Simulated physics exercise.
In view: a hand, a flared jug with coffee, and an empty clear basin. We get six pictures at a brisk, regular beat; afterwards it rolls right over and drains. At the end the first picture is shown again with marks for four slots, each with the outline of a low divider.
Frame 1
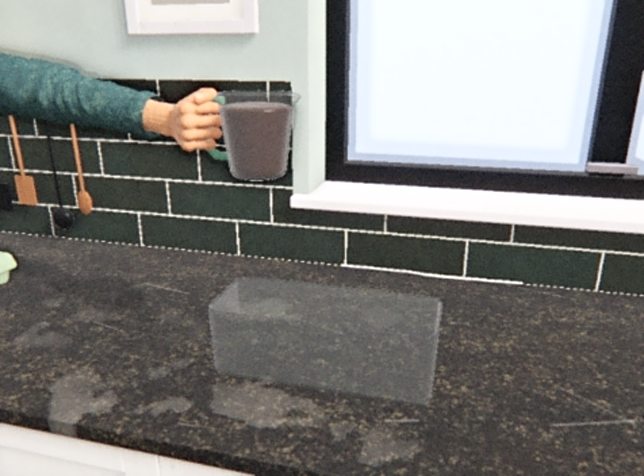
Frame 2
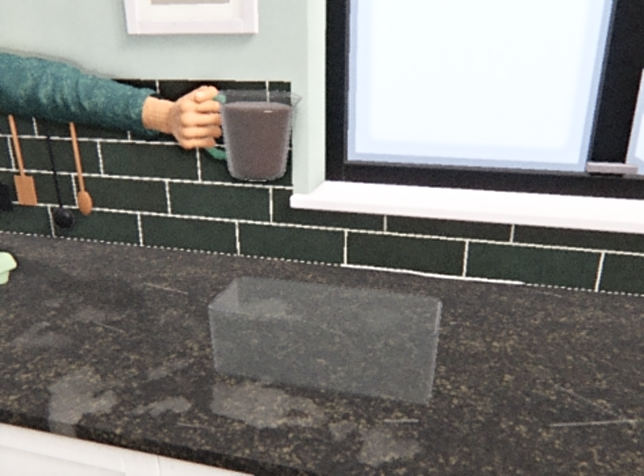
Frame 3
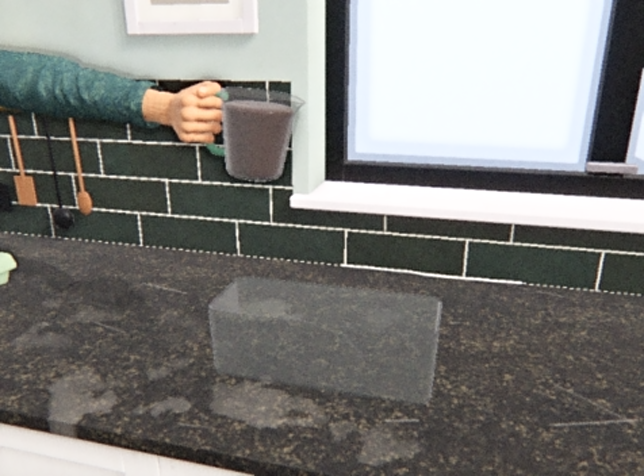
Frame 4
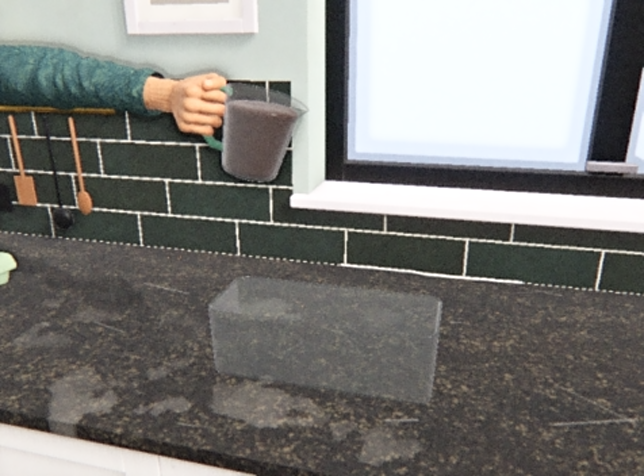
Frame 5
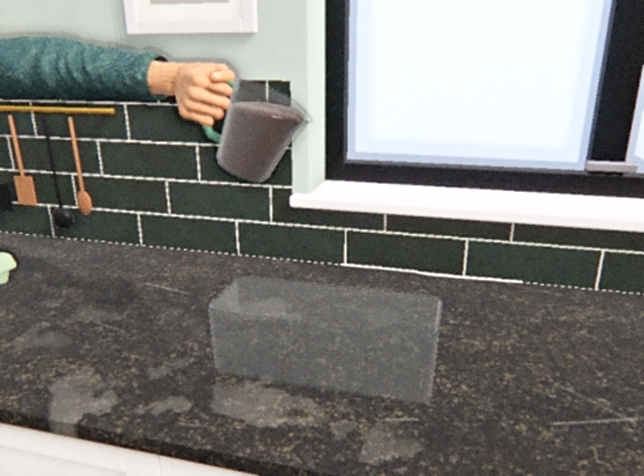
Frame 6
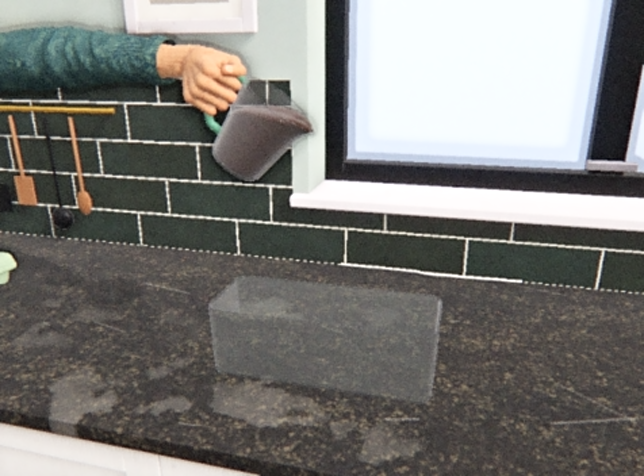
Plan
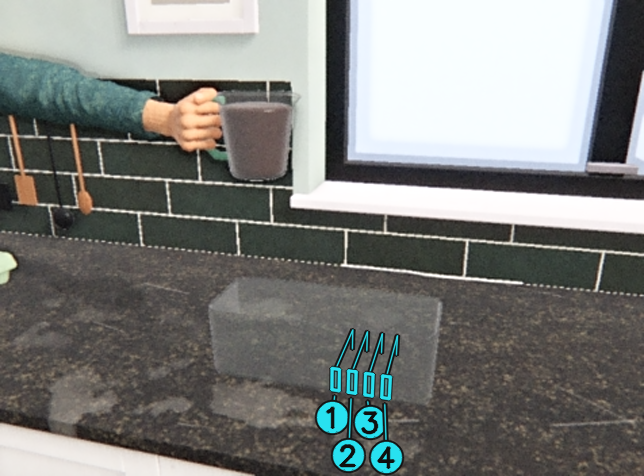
In a kitchen, a hand in a teal sleeve held a clear jug of coffee upright above an empty clear basin on a dark counter, then gradually tilted it rightward until coffee reached the lip.
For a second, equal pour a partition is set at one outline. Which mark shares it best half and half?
Take 2.
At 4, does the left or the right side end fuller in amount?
More ends on the left.
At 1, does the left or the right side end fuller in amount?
The right side.
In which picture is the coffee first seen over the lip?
In picture 6.
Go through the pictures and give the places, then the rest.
Upright, lip at (300, 96); basin from (217, 369) to (431, 402); nothing has left yet, in the first picture.
Upright, lip at (301, 98); nothing has left yet, in the second picture.
Tipped about 7°, lip at (304, 103); nothing has left yet, in the third picture.
Tipped about 15°, lip at (308, 110); nothing has left yet, in the fourth picture.
Tipped about 26°, lip at (311, 121); nothing has left yet, in the fifth picture.
Tipped about 38°, lip at (313, 134); coffee is over the lip, down to (313, 134), in the sixth picture.
In cyan, 1 at (334, 395); 2 at (351, 398); 3 at (367, 401); 4 at (384, 404).
If 1 is chosen, about 12 % ends left of the wall and 81 % right of it; 7 % is lost outside.
If 2 is chosen, about 51 % ends left of the wall and 42 % right of it; 7 % is lost outside.
If 3 is chosen, about 79 % ends left of the wall and 11 % right of it; 10 % is lost outside.
If 4 is chosen, about 78 % ends left of the wall and 10 % right of it; 12 % is lost outside.
